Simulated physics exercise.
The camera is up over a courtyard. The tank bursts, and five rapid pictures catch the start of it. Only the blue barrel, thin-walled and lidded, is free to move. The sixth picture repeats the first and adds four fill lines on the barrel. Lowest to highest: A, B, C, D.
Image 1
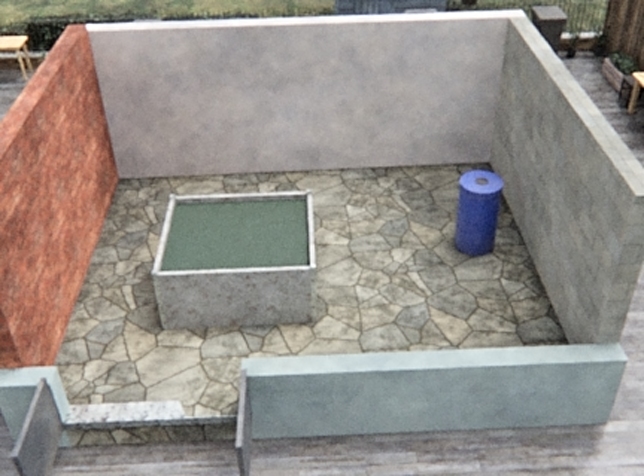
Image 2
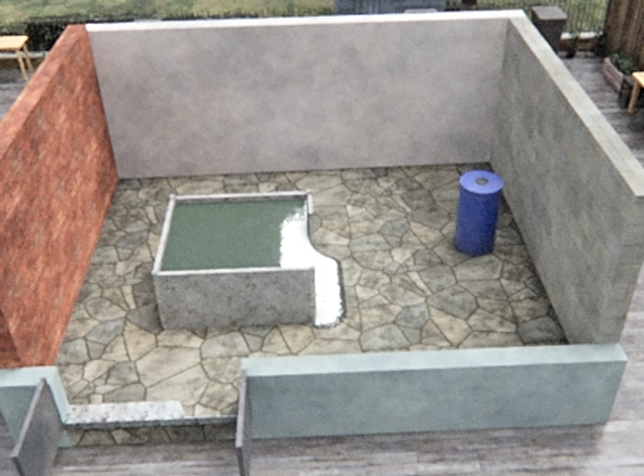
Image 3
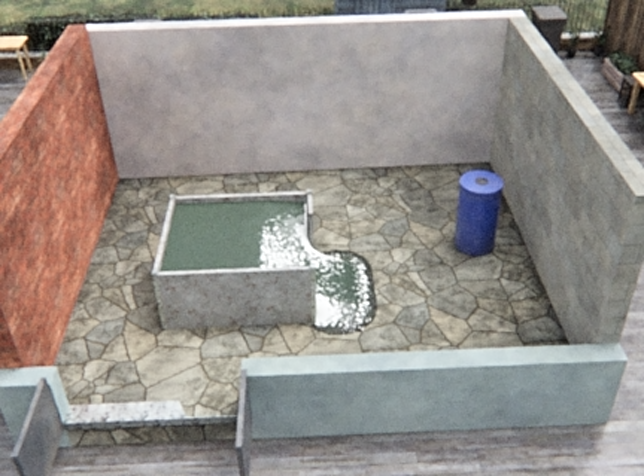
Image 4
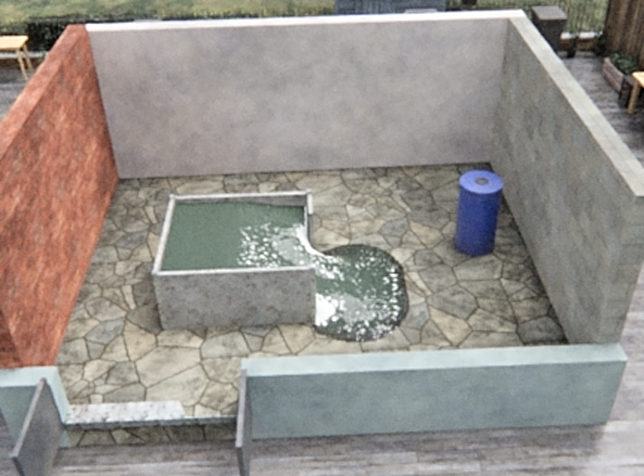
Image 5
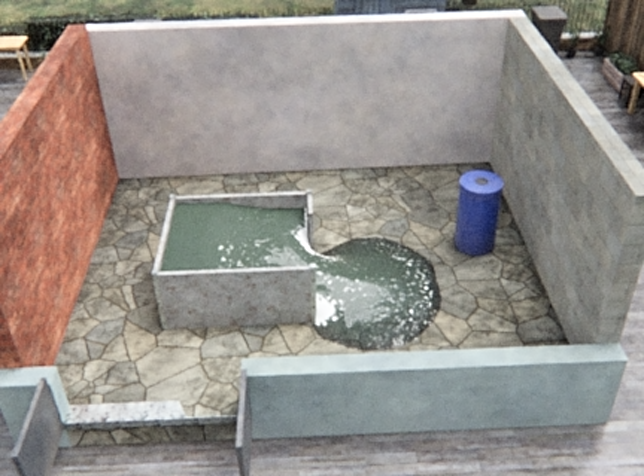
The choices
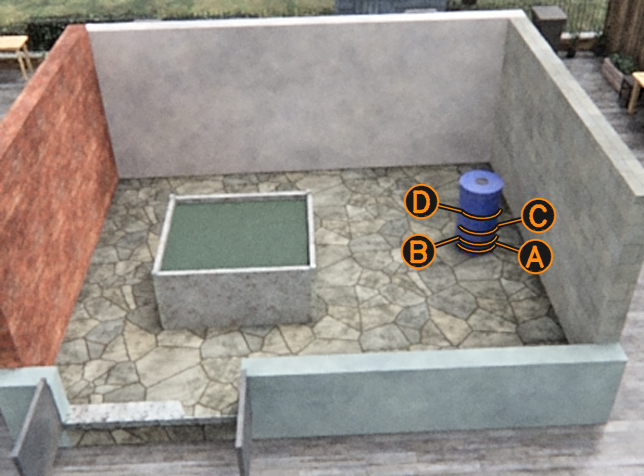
Green water poured through the right side of a raised square tank in a walled courtyard and spread across the stone floor in a widening, foamy puddle, while the blue barrel stood still.
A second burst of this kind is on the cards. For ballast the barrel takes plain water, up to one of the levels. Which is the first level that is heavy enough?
The answer is mark C.
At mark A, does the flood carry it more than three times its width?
Yes.
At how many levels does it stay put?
Two.
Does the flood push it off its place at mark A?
Yes, that goes wrong.
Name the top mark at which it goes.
B.
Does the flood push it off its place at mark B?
Yes.
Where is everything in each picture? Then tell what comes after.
Lid of the blue barrel at (482, 182); tank full, its middle at (238, 235); open gate at (150, 366).
Water covers 2 % of the ground and is seen nearest the barrel at (331, 259).
Water covers 4 % of the ground and is seen nearest the barrel at (362, 266).
Water covers 7 % of the ground and is seen nearest the barrel at (386, 256).
Lid of the blue barrel at (482, 182); water covers 11 % of the ground and is seen nearest the barrel at (423, 264).
On the marked copy, A at (479, 251); B at (480, 244); C at (481, 233); D at (484, 218); from the bottom up A, B, C, D.
For mark A, it is pushed about 5 times its own width away.
For mark B, it is pushed about twice its own width away.
For mark C, it does not move.
For mark D, it does not move.
